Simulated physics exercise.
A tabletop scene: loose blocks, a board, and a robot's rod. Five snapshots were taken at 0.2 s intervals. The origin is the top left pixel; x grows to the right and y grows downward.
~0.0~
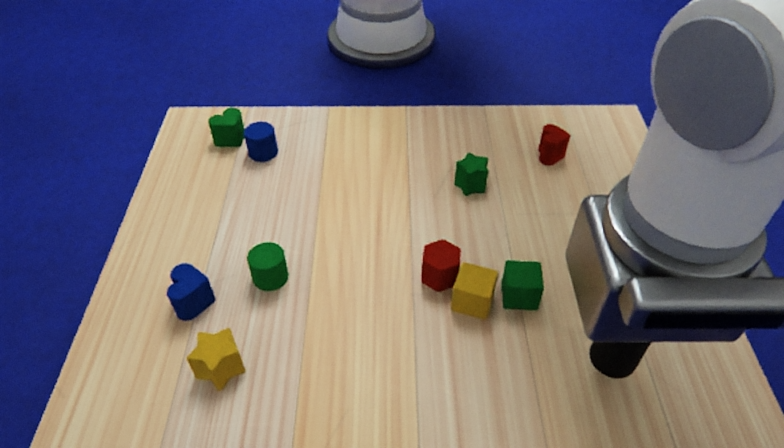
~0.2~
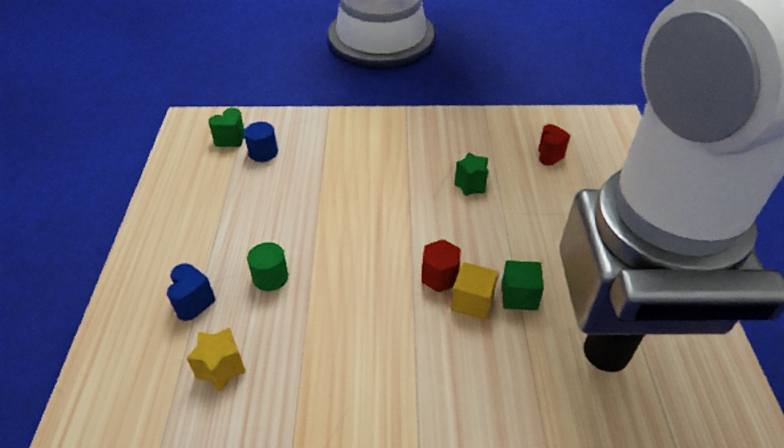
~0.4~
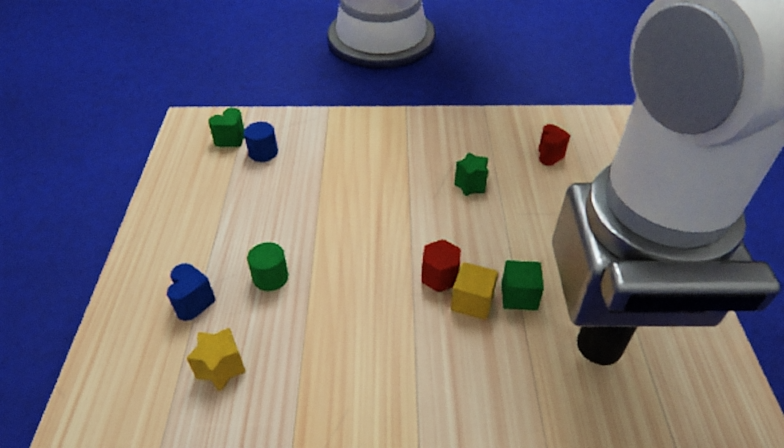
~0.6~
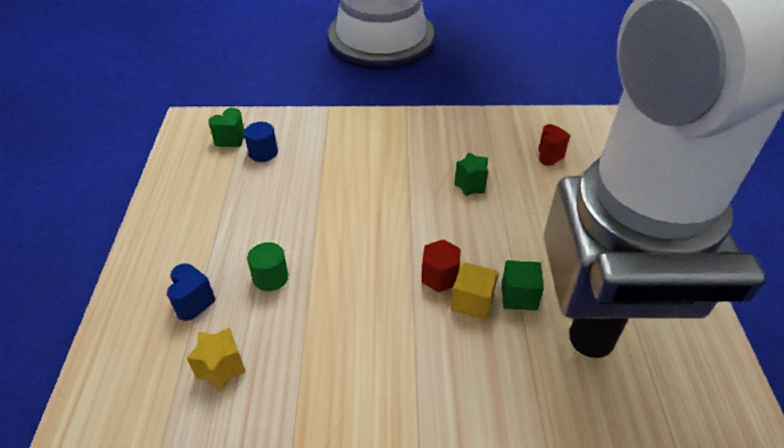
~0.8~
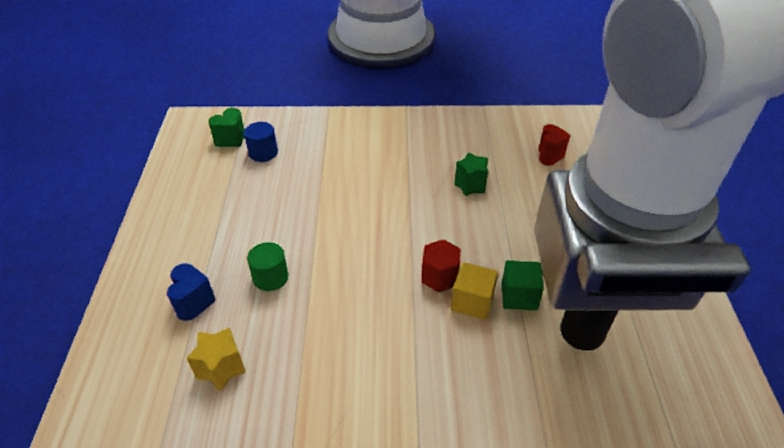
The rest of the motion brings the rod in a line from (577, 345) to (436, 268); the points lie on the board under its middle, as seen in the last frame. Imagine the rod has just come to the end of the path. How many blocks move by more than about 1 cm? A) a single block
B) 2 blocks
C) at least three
Choice C: At least three.
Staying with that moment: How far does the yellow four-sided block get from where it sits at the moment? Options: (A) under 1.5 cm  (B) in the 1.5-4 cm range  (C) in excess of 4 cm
Option C.
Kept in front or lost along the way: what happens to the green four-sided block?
It slips out to the side or back.
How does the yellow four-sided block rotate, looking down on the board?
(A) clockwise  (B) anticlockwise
I'll go with B - anticlockwise.
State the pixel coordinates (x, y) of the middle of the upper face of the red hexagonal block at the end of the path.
It should be at (400, 239) by then.
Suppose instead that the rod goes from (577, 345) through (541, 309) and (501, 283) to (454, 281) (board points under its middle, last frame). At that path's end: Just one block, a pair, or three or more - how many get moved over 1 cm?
Blocks displaced: At least 3.
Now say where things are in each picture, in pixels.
Lower end of the rod (612, 359), tops of blocks, red hexagonal block (442, 254), yellow four-sided block (476, 279), green four-sided block (525, 274), in the first picture.
Rod (606, 352), blocks as before, in the second picture.
Rod (599, 346), blocks as before, in the third picture.
Rod (591, 339), blocks as before, in the fourth picture.
Rod (582, 332), red hexagonal block (442, 254), yellow four-sided block (476, 279), green four-sided block (525, 274), in the fifth picture.
On the path given first. One third of the way, rod (531, 302); green four-sided block (513, 262).
Two thirds of the way, rod (482, 276); red hexagonal block (416, 246), turned 55° clockwise; yellow four-sided block (443, 271), turned 35° anticlockwise; green four-sided block (496, 241), turned 35° clockwise.
At the end, rod (437, 254); red hexagonal block (400, 239), turned 55° clockwise; yellow four-sided block (418, 273), turned 60° anticlockwise; green four-sided block (496, 241), turned 35° clockwise.
